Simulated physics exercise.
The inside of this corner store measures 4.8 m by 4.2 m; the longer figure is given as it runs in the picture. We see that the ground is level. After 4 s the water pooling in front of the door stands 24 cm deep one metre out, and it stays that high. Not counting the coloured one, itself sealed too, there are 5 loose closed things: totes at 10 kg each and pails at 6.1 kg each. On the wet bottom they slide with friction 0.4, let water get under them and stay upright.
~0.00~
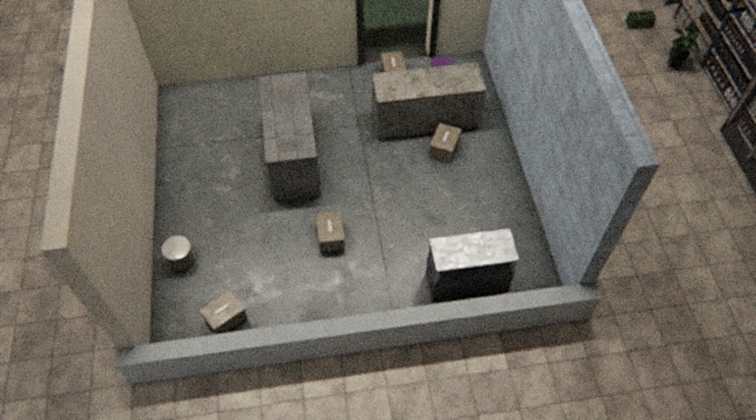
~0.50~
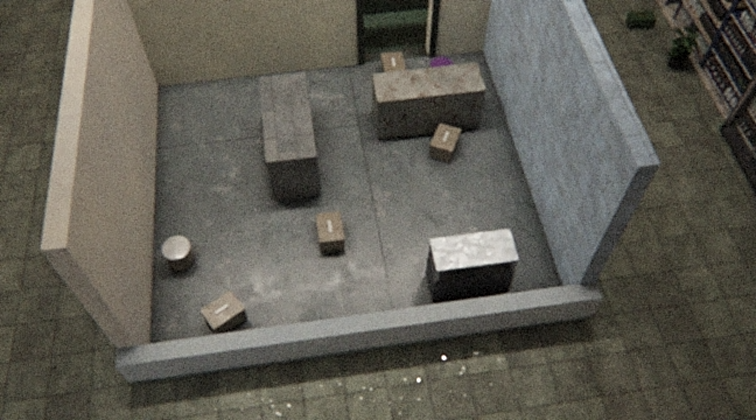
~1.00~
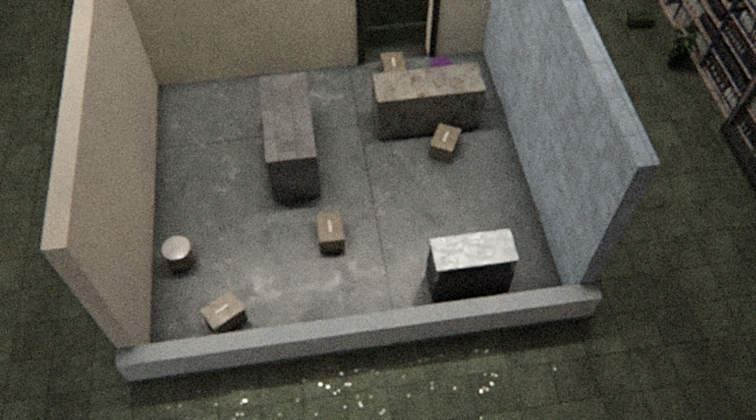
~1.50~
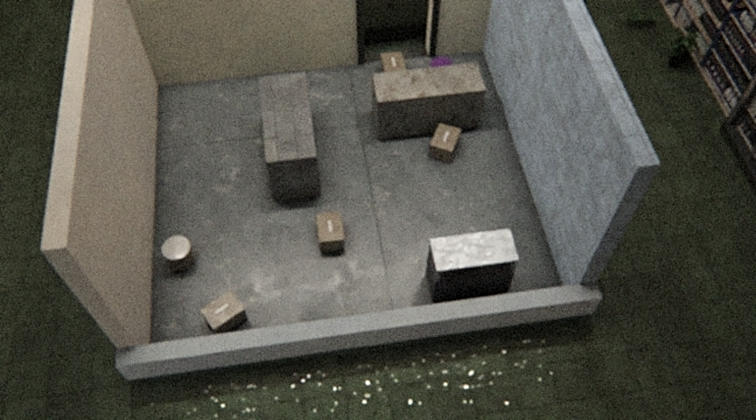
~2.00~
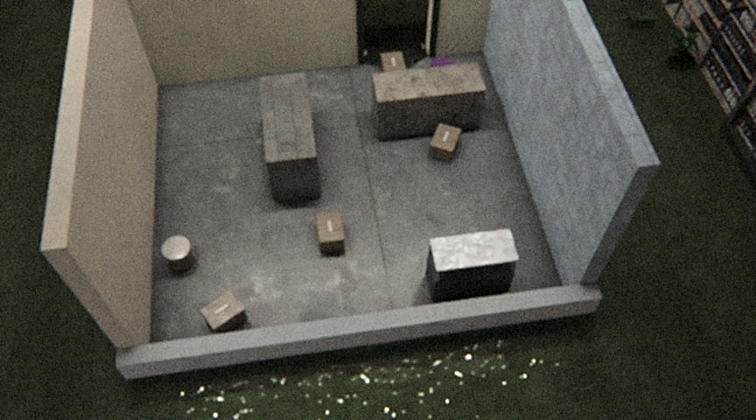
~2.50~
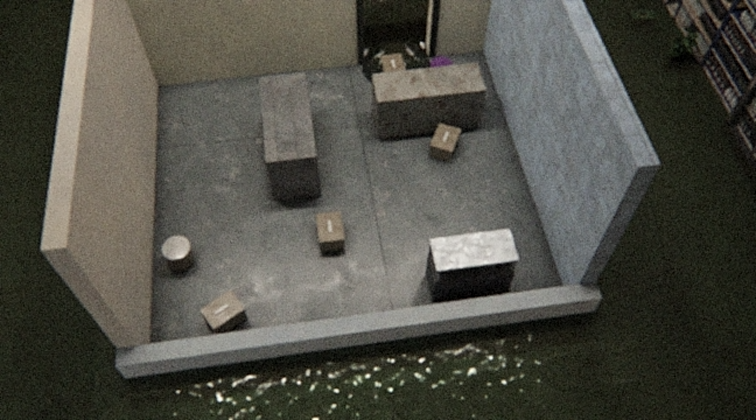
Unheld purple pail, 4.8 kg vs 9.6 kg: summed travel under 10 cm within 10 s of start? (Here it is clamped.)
Neither amount keeps it steady.
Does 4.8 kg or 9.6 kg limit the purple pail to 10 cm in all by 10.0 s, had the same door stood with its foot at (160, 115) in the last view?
Short version: Neither mass is sufficient.
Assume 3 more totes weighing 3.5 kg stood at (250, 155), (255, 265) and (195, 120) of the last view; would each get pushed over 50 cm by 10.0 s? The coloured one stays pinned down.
First: Inside the limit; second: Inside the limit; third: Beyond the limit.
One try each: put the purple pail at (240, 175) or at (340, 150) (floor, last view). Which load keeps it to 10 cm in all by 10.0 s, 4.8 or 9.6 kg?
In that order: The smaller is enough; neither holds.
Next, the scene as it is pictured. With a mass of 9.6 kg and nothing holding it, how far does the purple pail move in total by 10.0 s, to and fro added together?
The total path comes to around 250 cm.
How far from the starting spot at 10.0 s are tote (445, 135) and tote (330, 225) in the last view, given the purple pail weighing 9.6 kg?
In that order: 0 cm, 0 cm.
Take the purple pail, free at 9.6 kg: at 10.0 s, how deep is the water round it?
16 cm, roughly.
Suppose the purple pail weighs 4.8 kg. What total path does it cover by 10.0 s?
Path length near 450 cm.
After 3.5 s the purple pail would be 28 cm from its start with 4.8 kg and 3 cm from its start with 9.6 kg; 5 cm of water round it then.
After 4.5 s the purple pail would be 58 cm from its start with 4.8 kg and 27 cm from its start with 9.6 kg; 8 cm of water round it then.
After 7.0 s the purple pail would be 52 cm from its start with 4.8 kg and 8 cm from its start with 9.6 kg; 14 cm of water round it then.
After 10.0 s the purple pail would be 53 cm from its start with 4.8 kg and 16 cm from its start with 9.6 kg; 16 cm of water round it then.
